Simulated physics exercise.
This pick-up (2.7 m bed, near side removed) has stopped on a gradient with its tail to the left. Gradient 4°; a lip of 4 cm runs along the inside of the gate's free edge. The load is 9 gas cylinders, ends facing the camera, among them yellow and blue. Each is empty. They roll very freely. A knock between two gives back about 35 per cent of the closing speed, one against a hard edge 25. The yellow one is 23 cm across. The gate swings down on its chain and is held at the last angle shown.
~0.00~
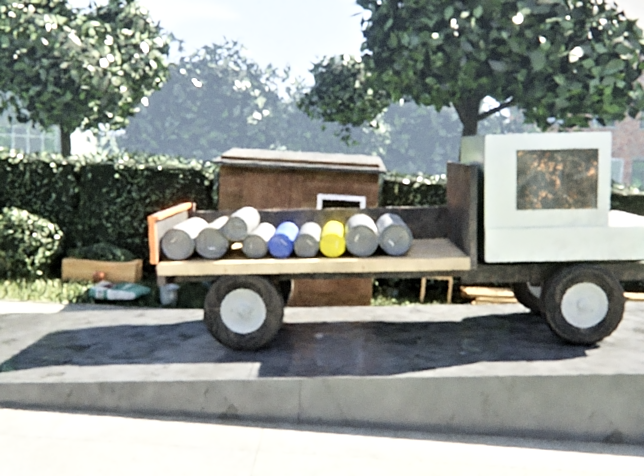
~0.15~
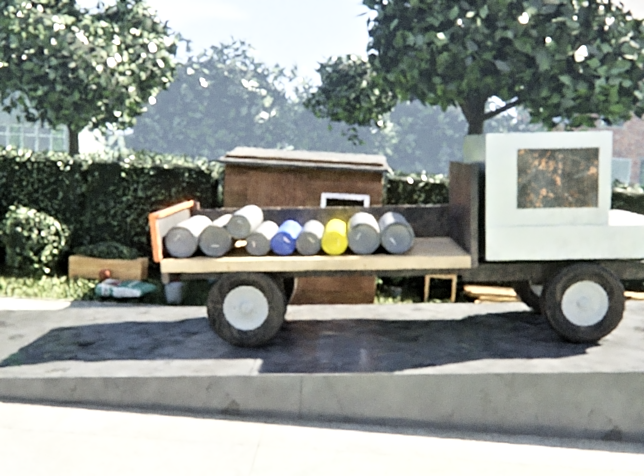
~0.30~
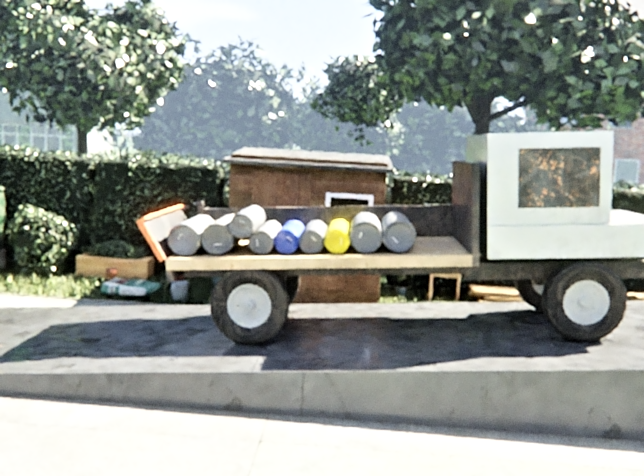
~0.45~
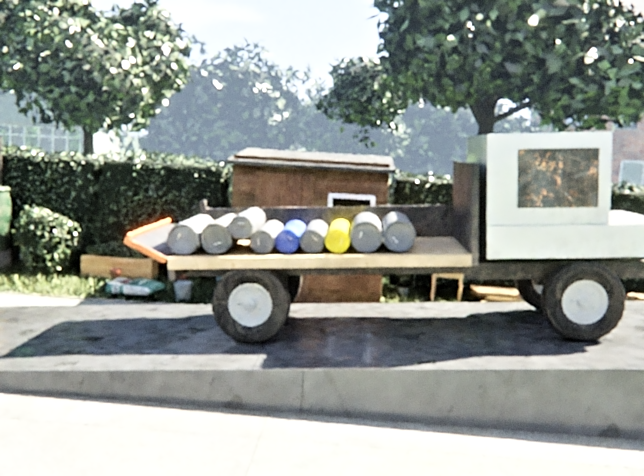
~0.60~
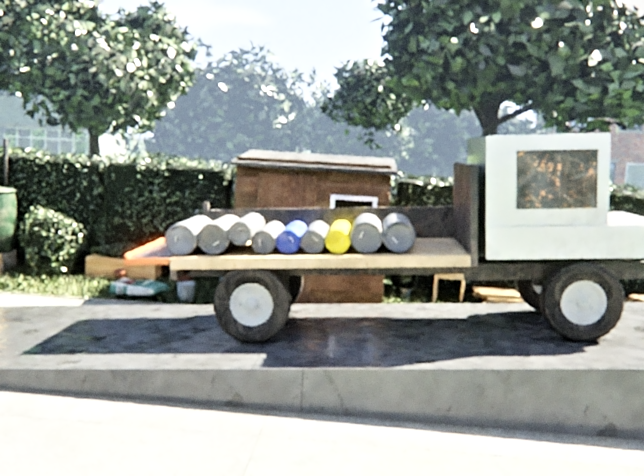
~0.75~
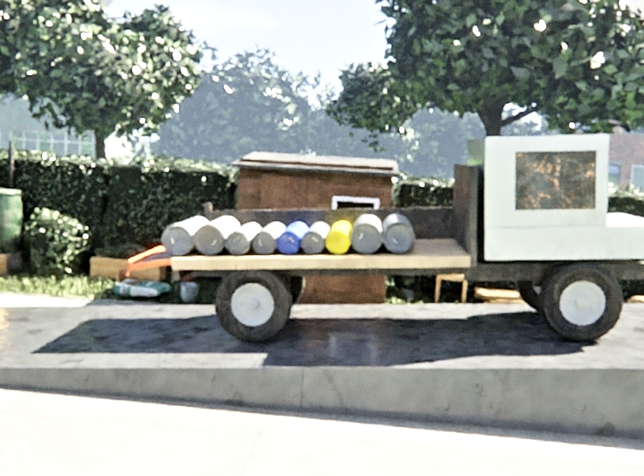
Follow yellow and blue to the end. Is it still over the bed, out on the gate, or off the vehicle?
The yellow cylinder comes to rest off the vehicle, the blue comes to rest off the vehicle.
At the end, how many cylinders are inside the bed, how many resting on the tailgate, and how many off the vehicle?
In that order: 0, 0, 9.
By 1.5 s, yellow is on the bed, 140 cm short of the hinge, rolling left; blue is on the bed, 95 cm short of the hinge, rolling left; 0 gone off the back.
By 2.3 s, yellow is on the bed, 105 cm short of the hinge, rolling left; blue is on the bed, 60 cm short of the hinge, rolling left; 2 gone off the back.
By 3.3 s, yellow is on the bed, 30 cm short of the hinge, rolling left; blue is on the gate, 15 cm past the hinge, rolling left; 3 gone off the back.
By 4.4 s, yellow is dropping off the gate; blue is off the vehicle; 7 gone off the back.
Finally (7.2 s), yellow is out on the ground; blue is out on the ground; 9 gone off the back.
